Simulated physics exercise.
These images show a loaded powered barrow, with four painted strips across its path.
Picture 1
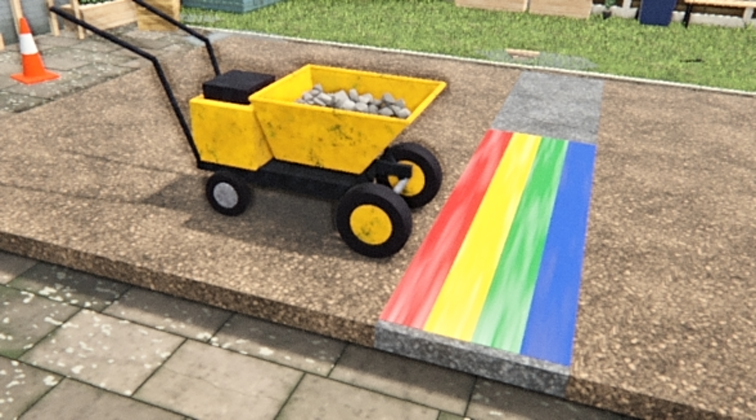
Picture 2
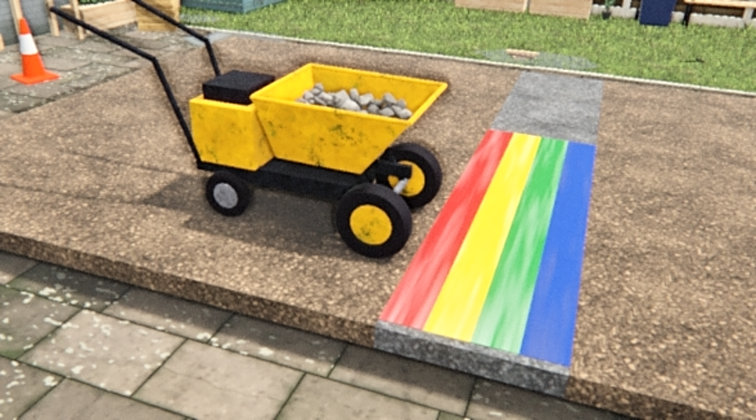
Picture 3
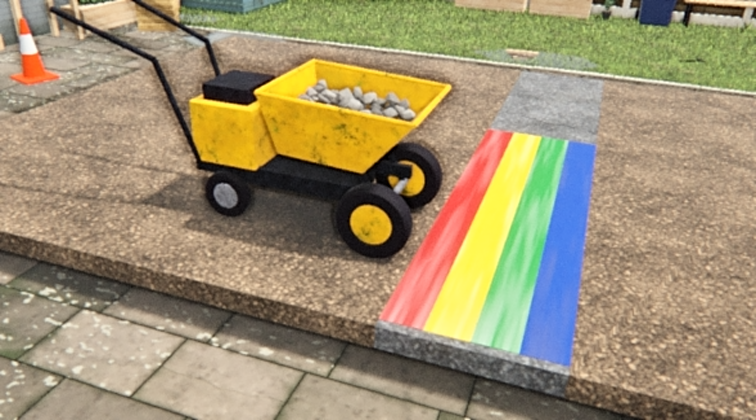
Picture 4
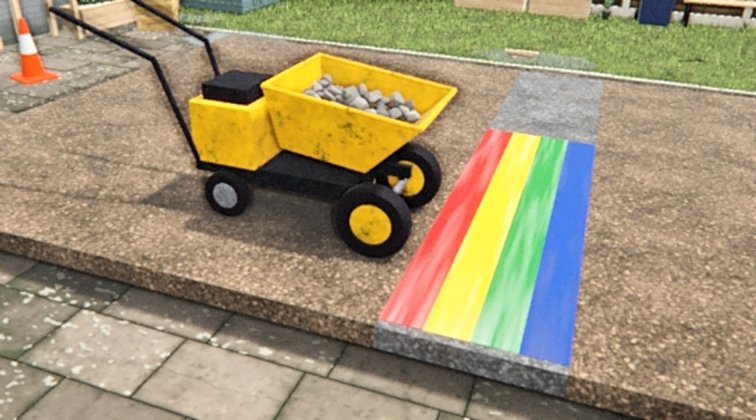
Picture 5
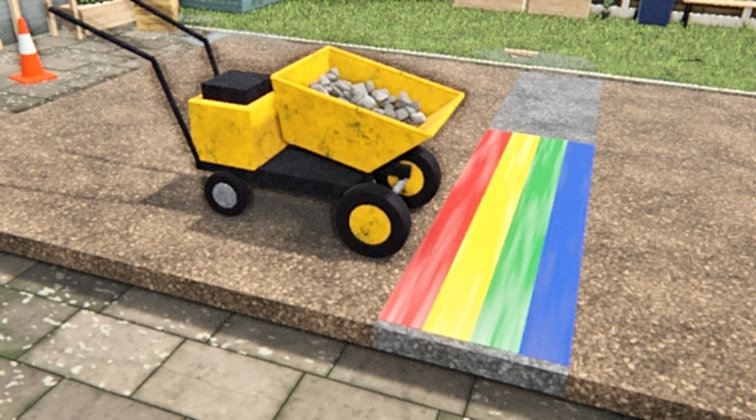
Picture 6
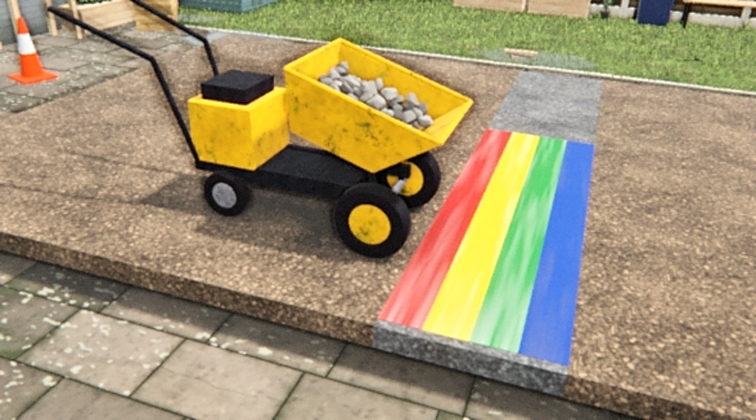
On a brown paved surface beside grass, a yellow powered barrow loaded with broken stones stands still, left of red, yellow, green and blue strips, while its level skip gradually tilts forward to the right, its rear end rising.
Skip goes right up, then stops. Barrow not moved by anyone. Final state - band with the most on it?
Green band.
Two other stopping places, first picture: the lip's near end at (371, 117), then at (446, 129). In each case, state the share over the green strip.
You'd see around 30 per cent the first time and around 10 per cent the second.
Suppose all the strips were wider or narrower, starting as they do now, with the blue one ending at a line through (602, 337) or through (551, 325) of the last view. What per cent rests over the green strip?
Shares: About 40 per cent; about 30 per cent.
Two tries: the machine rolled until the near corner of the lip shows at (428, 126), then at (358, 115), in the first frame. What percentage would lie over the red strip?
About 0 percent the first time, about 10 percent the second.
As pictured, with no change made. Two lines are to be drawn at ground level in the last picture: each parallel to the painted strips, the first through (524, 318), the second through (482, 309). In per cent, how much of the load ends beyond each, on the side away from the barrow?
I'd put it near 40 in a hundred, then near 80 in a hundred.
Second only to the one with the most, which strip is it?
That would be that blue strip.
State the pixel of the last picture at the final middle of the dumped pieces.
Around (542, 252), give or take.
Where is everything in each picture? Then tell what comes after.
Lip of the skip at (407, 123), level; top of the load at (341, 100), broken stones; red strip at (419, 290); yellow strip at (461, 300); green strip at (505, 310); blue strip at (551, 321), in the first picture.
Lip of the skip at (409, 124), level; top of the load at (334, 108), in the second picture.
Lip of the skip at (414, 126), tipped barely; top of the load at (337, 105), in the third picture.
Lip of the skip at (421, 130), tipped a little; top of the load at (328, 98), in the fourth picture.
Lip of the skip at (430, 136), tipped a little; top of the load at (331, 93), in the fifth picture.
Lip of the skip at (440, 144), tipped clearly; top of the load at (340, 88); red strip at (417, 290); yellow strip at (460, 299); green strip at (504, 310); blue strip at (550, 320), in the sixth picture.
Soon, skip tipped steeply; all in the skip.
A while on, skip tipped right over; about two thirds in the skip; a stray few over the yellow strip; about a quarter over the green strip; a small part over the blue strip.
Towards the end, skip tipped right over; about a quarter in the skip; a small part over the yellow strip; about a third over the green strip; about a quarter over the blue strip; about a quarter off the paint.
Finally, skip tipped right over; about a quarter in the skip; none over the red strip; a small part over the yellow strip; about a third over the green strip; about a quarter over the blue strip; about a quarter off the paint.
